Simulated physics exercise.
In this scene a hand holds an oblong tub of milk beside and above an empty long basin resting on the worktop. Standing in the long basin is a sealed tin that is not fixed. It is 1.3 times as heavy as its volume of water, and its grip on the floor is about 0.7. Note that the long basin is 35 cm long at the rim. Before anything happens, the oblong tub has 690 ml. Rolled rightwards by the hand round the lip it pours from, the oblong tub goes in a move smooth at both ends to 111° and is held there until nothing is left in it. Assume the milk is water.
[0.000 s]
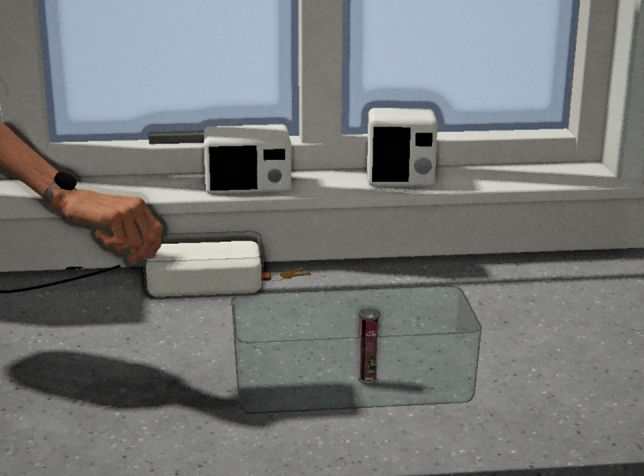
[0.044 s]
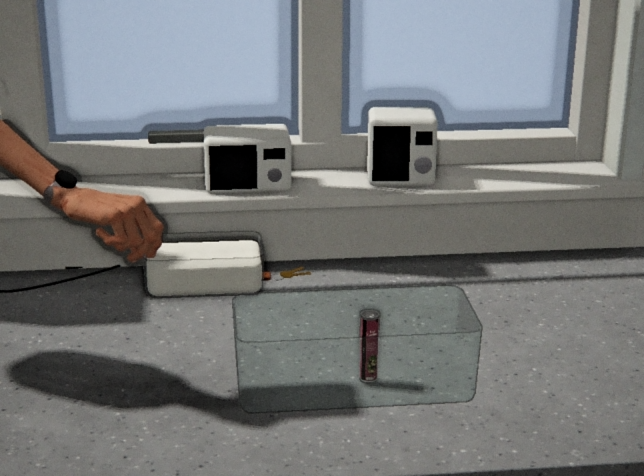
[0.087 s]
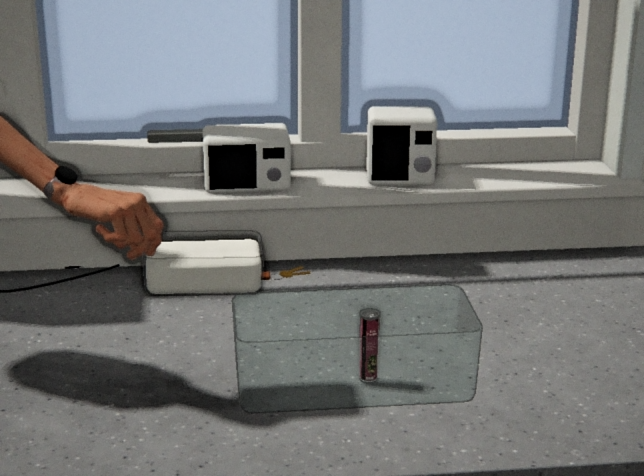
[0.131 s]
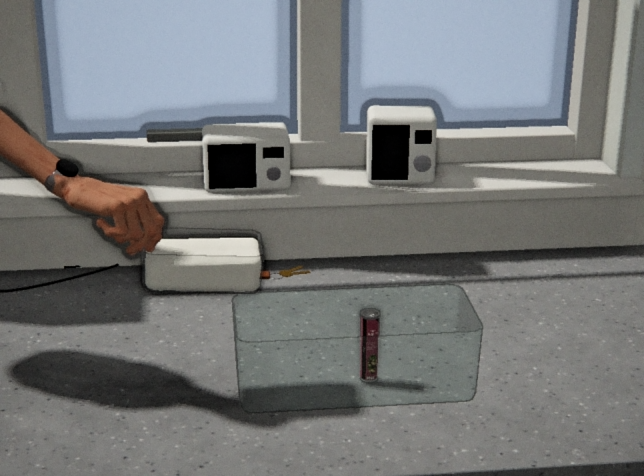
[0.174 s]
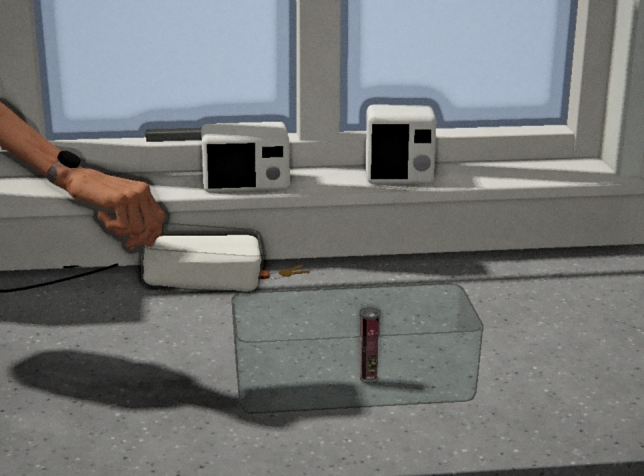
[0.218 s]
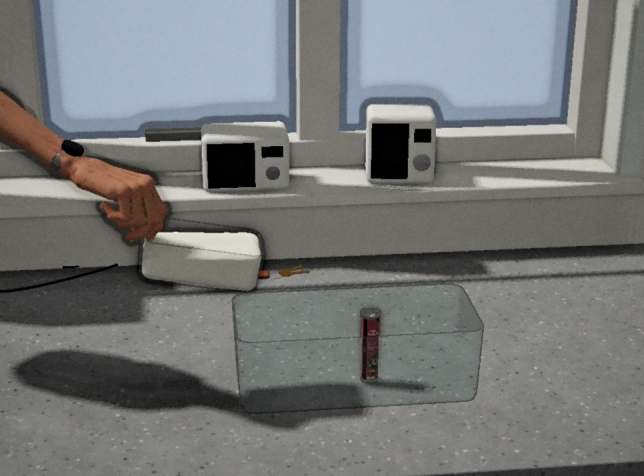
At first, a hand holds a pale oblong tub level on the worktop, beside a clear, empty long basin with a small dark red tin standing by it, below two white devices on the windowsill. Then the hand lifts the tub's left side slightly, tilting it gently rightwards.
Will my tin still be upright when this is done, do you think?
It does not capsize.
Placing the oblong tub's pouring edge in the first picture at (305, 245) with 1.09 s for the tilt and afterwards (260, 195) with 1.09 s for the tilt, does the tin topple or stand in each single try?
The tin stays vertical the first time and overturns the second time.
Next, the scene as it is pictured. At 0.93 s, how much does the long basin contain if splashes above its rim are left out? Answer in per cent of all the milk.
About 88 per cent.
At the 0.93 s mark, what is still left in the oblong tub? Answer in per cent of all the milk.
4 %.
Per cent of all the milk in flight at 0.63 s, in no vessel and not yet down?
50 per cent.
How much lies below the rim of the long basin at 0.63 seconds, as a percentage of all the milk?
14 %, roughly.
By 0.63 s the tilt is 69° and 36 per cent is still to pour; the tin stands where it began.
By 0.93 s the tilt is 105° and 4 per cent is still to pour; the tin stands where it began.
By 1.25 s the tilt is 111° and 0 per cent is still to pour; the tin stands where it began.
By 1.59 s the tilt is 111° and 0 per cent is still to pour; the tin stands where it began.
At rest the tin stands where it began.
